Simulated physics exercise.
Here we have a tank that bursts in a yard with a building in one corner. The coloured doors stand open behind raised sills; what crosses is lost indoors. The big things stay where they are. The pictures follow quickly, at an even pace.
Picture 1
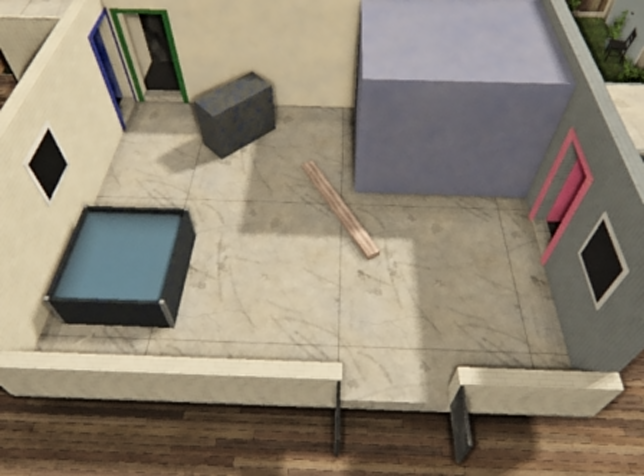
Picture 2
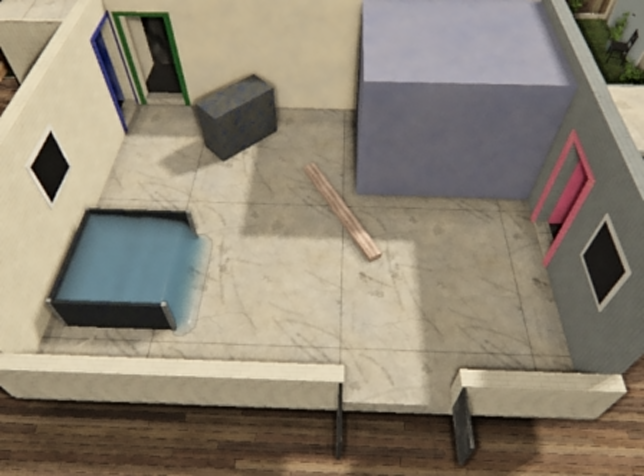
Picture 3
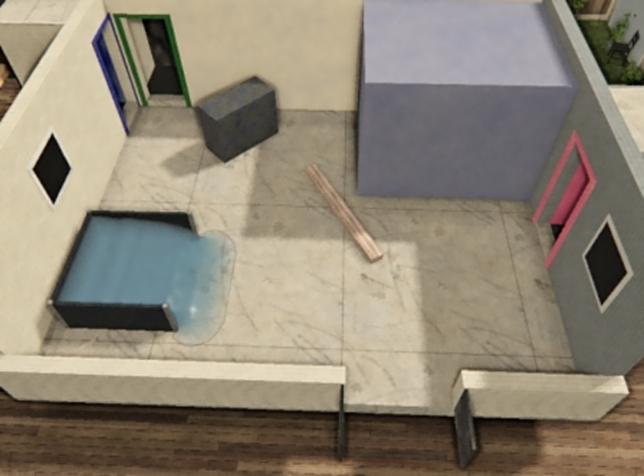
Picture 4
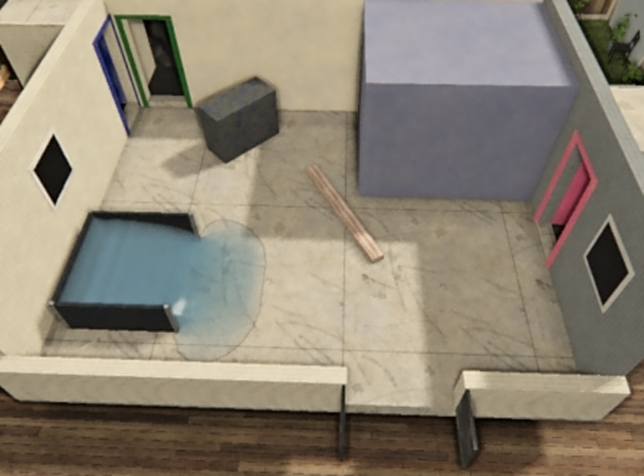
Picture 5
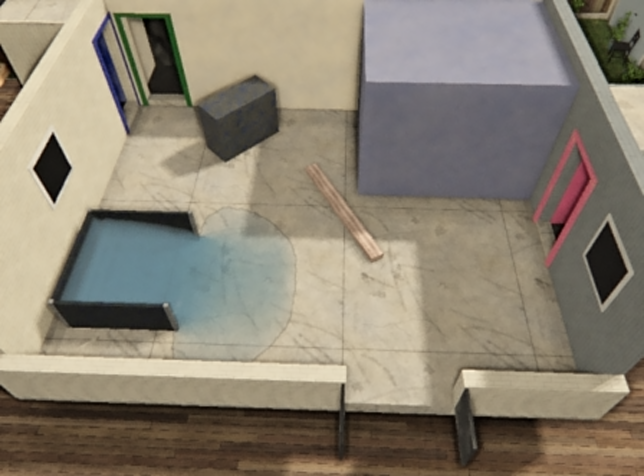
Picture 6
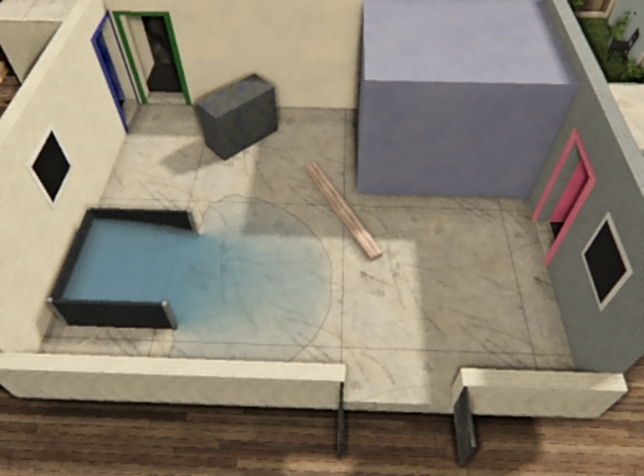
In a walled yard with a pale block of a building in one corner and coloured doors standing open, a dark-sided tank of blue water sits whole and still at left. Its right side gives way, and water pours through the gap, spreading rightward across the stone floor in a widening, rounded sheet.
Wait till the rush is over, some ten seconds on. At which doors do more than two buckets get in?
The blue door stays under that; the green door stays under that; the pink door takes more than that.
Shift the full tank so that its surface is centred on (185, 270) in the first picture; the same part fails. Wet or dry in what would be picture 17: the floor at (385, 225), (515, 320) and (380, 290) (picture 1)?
As listed: Awash, wet, awash.
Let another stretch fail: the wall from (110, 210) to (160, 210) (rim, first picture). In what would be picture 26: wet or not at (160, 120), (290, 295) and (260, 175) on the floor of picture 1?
As listed: Flooded, no water, flooded.
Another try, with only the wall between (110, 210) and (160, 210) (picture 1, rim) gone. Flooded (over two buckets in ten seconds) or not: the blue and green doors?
The blue door takes more, the green door takes more.
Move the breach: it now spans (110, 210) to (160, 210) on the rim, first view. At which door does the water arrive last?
I say the door marked pink.
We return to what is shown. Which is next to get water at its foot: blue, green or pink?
First comes the pink door.
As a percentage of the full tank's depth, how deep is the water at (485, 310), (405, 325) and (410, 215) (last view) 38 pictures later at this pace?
In that order: 14, 8 and 14 per cent.
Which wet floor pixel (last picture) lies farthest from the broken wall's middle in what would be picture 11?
Around (463, 271).
A moment on, water covers 35 % of the floor; the blue door not reached, the green door not reached, the pink door not reached.
Next, water covers 50 % of the floor; the blue door not reached, the green door not reached, the pink door not reached.
Then, water covers 60 % of the floor; the blue door not reached, the green door not reached, the pink door under two buckets in.
Later, water covers 65 % of the floor; the blue door not reached, the green door not reached, the pink door over two buckets in.
In the end, water covers 75 % of the floor; the blue door not reached, the green door not reached, the pink door over two buckets in.
